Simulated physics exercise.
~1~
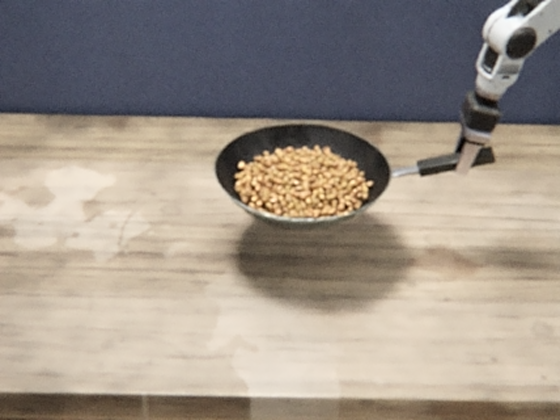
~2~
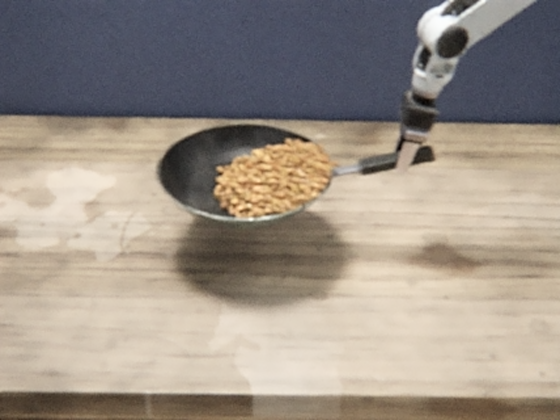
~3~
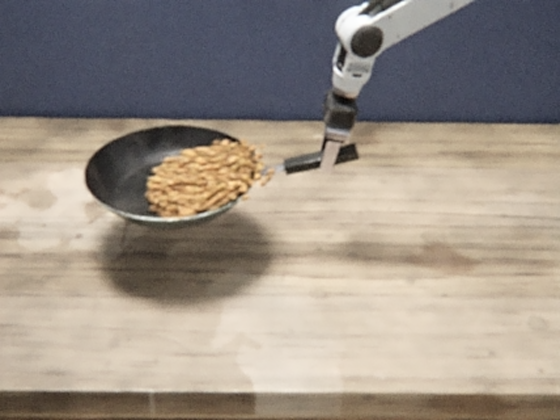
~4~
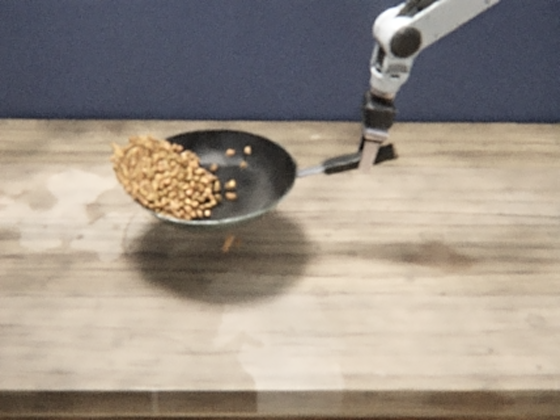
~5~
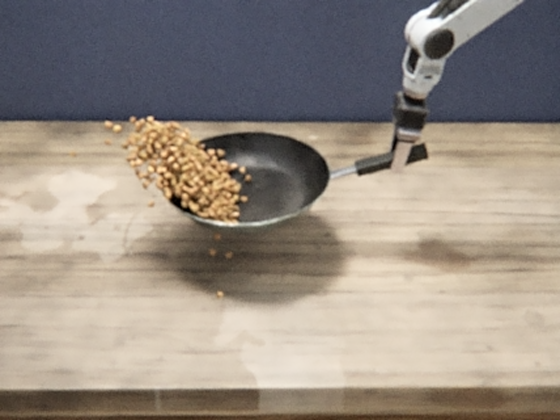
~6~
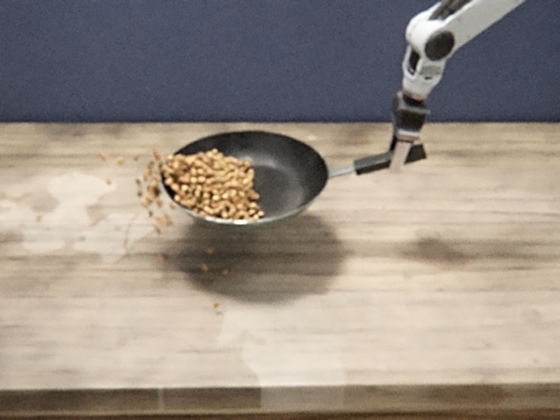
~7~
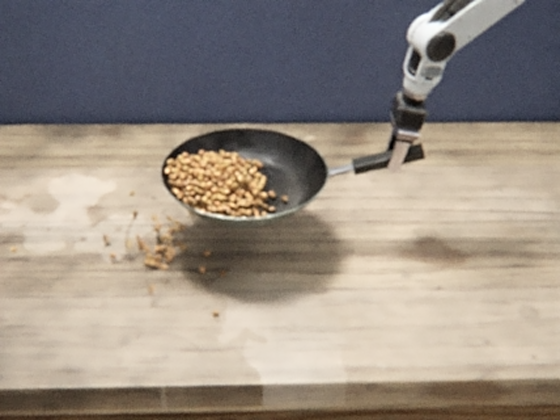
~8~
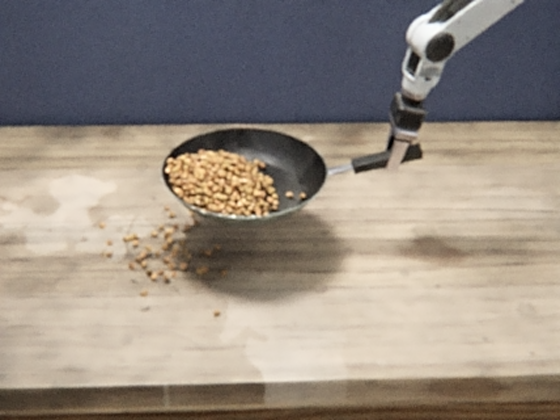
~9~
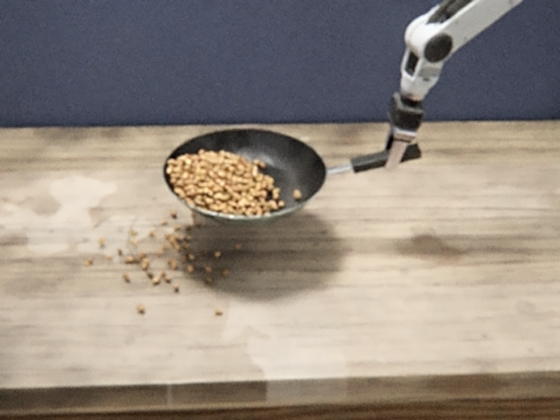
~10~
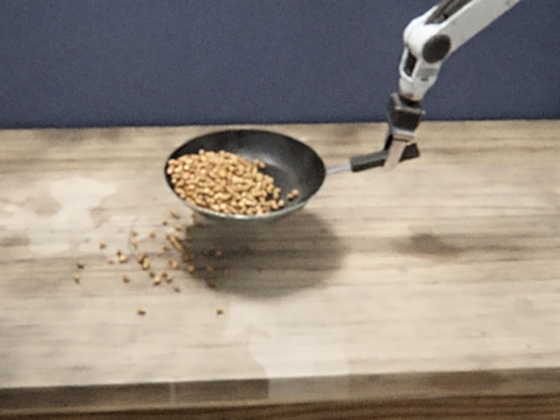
A robot arm jerks a pan of beans left, then right, spilling some onto the table.
